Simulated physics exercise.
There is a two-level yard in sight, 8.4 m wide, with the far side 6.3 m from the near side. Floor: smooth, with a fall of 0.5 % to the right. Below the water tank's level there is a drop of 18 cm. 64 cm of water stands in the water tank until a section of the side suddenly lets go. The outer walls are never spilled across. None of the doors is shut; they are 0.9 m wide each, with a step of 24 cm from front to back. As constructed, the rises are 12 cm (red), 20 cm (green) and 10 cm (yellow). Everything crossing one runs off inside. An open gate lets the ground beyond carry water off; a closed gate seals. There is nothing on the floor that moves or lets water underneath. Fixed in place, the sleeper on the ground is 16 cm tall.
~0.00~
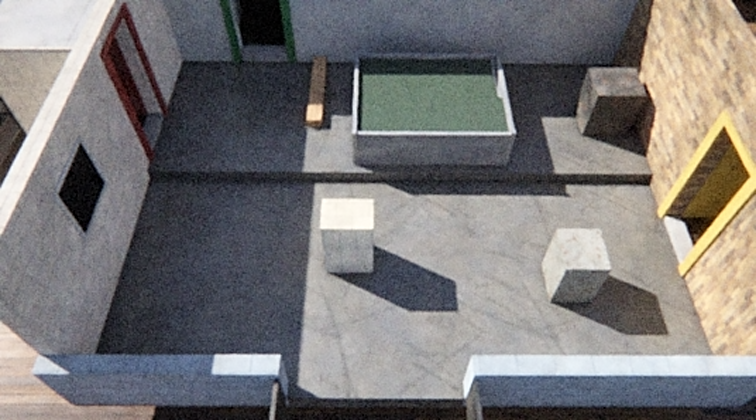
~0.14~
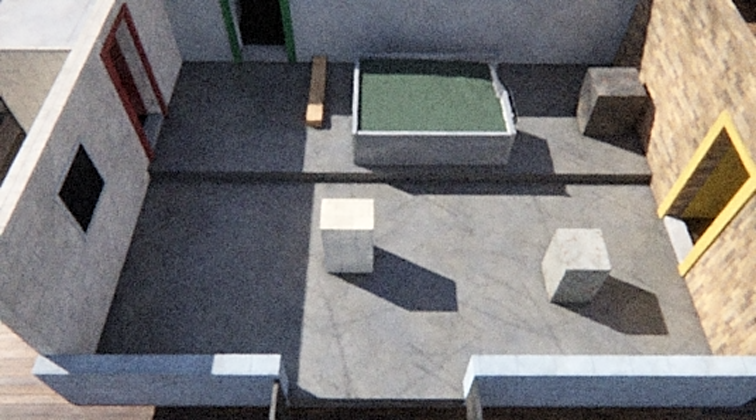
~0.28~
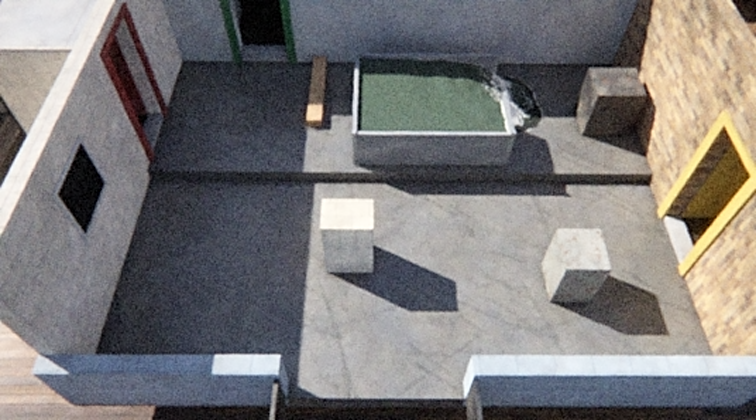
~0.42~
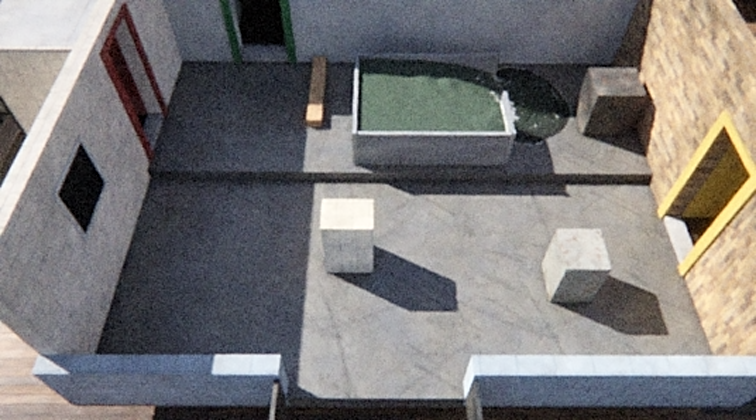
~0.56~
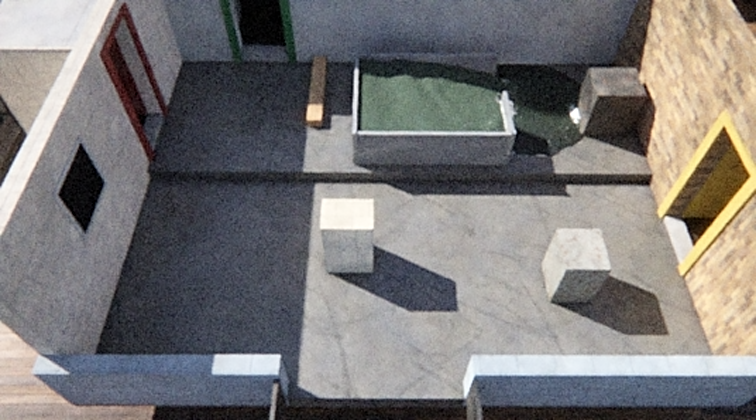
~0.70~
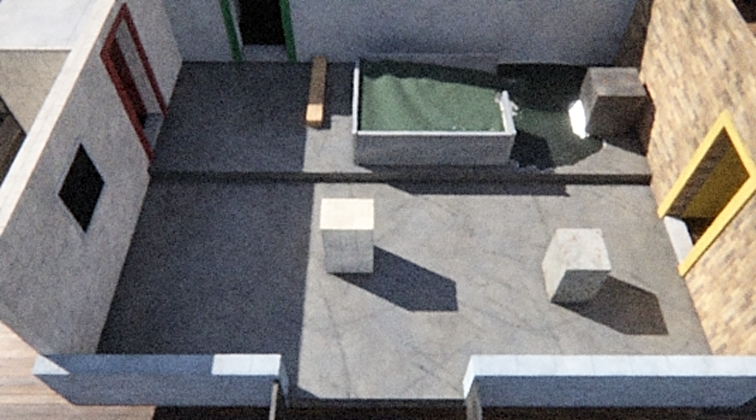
Green water pours from the right side of a tank and spreads around a grey block.
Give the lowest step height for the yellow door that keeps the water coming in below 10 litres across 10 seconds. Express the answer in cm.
I would say about 7.5 cm.
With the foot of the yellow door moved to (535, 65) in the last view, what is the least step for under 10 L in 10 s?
Roughly 28 cm, give or take.
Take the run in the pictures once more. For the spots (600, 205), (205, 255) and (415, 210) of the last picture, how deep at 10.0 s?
3, 2 and 3 cm, respectively.
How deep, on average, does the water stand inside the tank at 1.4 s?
Around 48 cm on average.
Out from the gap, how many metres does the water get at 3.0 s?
Around 5.6 m from the gap.
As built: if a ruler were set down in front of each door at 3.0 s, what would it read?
Depths, in cm - red: 0, green: 0, yellow: 8.
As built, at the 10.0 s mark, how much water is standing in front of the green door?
The depth there is around 0.5 cm.
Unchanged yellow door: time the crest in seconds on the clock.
Approximately 2.6 s.
After 1.4 s water covers 10 % of the floor, deepest (53 cm) near (608, 70); it has not reached the yellow door.
After 3.0 s water covers 25 % of the floor, deepest (40 cm) near (590, 69); 8 cm at the yellow door, 0 litres in over its 10 cm step.
After 10.0 s water covers 75 % of the floor, deepest (16 cm) near (88, 379); 9 cm at the yellow door, 2 litres in over its 10 cm step.
At the yellow door as built, the water arrived by 1.8 s and peaked near 11 cm at 2.6 s.
With a step of 7 cm, 15 litres would have come in within the 10 s; with 9 cm, 4 litres. So under 10 litres takes about 7.5 cm.
